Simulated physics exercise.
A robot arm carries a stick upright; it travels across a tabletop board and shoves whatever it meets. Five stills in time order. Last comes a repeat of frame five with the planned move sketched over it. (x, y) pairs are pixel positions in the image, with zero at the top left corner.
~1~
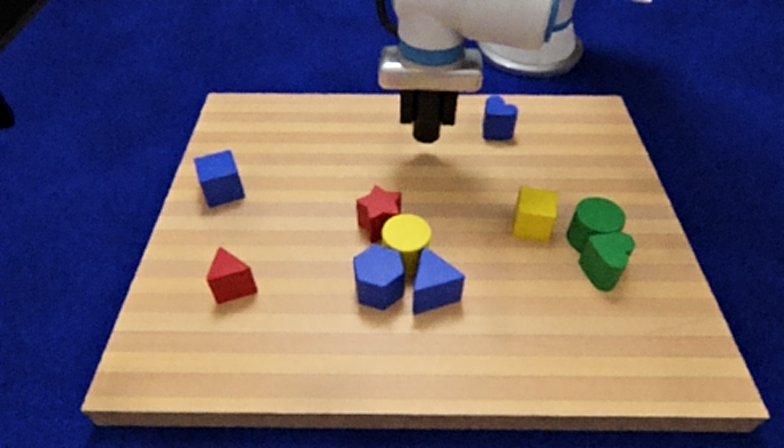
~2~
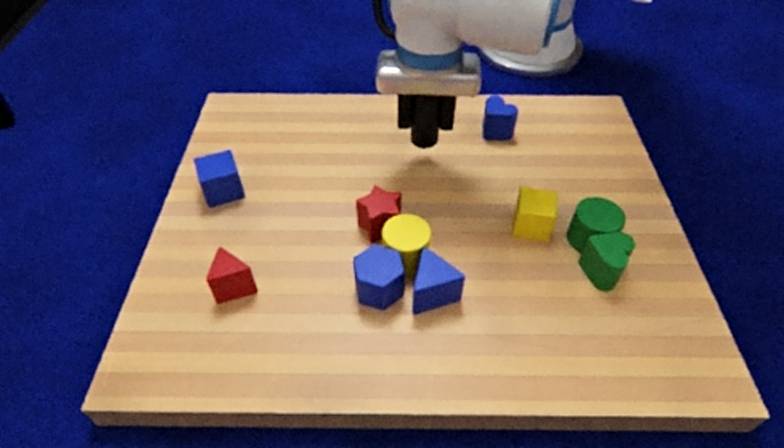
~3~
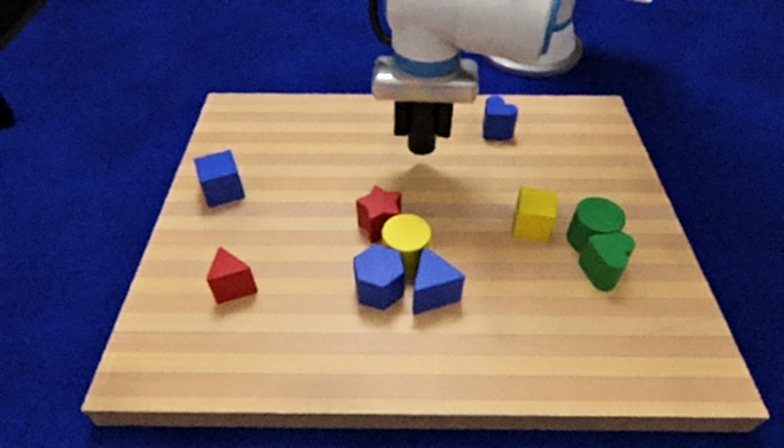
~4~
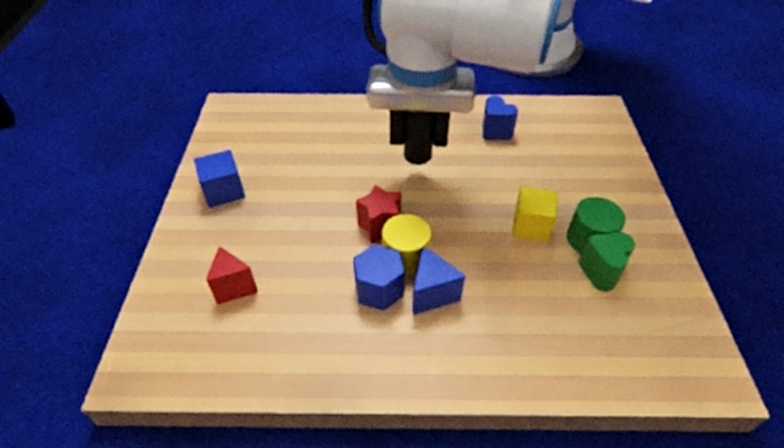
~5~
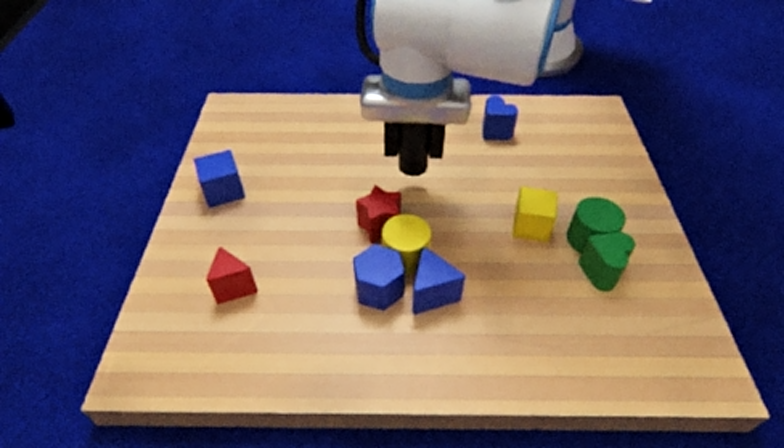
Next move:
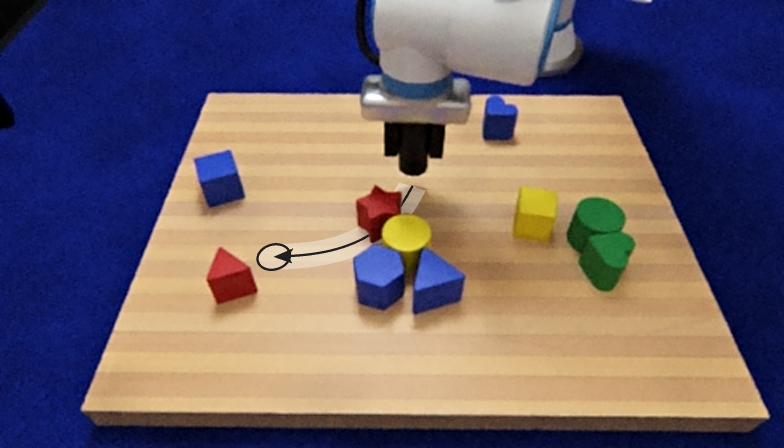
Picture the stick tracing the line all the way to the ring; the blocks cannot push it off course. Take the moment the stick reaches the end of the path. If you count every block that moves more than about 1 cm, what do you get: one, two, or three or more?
It should be one.
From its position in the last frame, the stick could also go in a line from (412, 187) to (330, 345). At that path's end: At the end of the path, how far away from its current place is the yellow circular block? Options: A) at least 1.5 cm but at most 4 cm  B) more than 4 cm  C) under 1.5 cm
A.
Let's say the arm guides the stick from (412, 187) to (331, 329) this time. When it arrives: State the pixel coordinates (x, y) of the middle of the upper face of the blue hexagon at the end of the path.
My estimate: (377, 302).
Drawn move, from (412, 187) over (386, 223) and (336, 249) to (274, 257).
The first path, step by step. One third of the way, stick (385, 204); blue hexagon (378, 268), turned 15° clockwise; red star block (362, 216), turned 20° clockwise; yellow circular block (405, 236).
Two thirds of the way, stick (331, 231); blue hexagon (378, 268), turned 15° clockwise; red star block (308, 247); yellow circular block (405, 236).
At the end, stick (269, 238); red triangle still; blue hexagon (378, 268), turned 15° clockwise; red star block (278, 258), turned 40° anticlockwise; yellow circular block (405, 236).
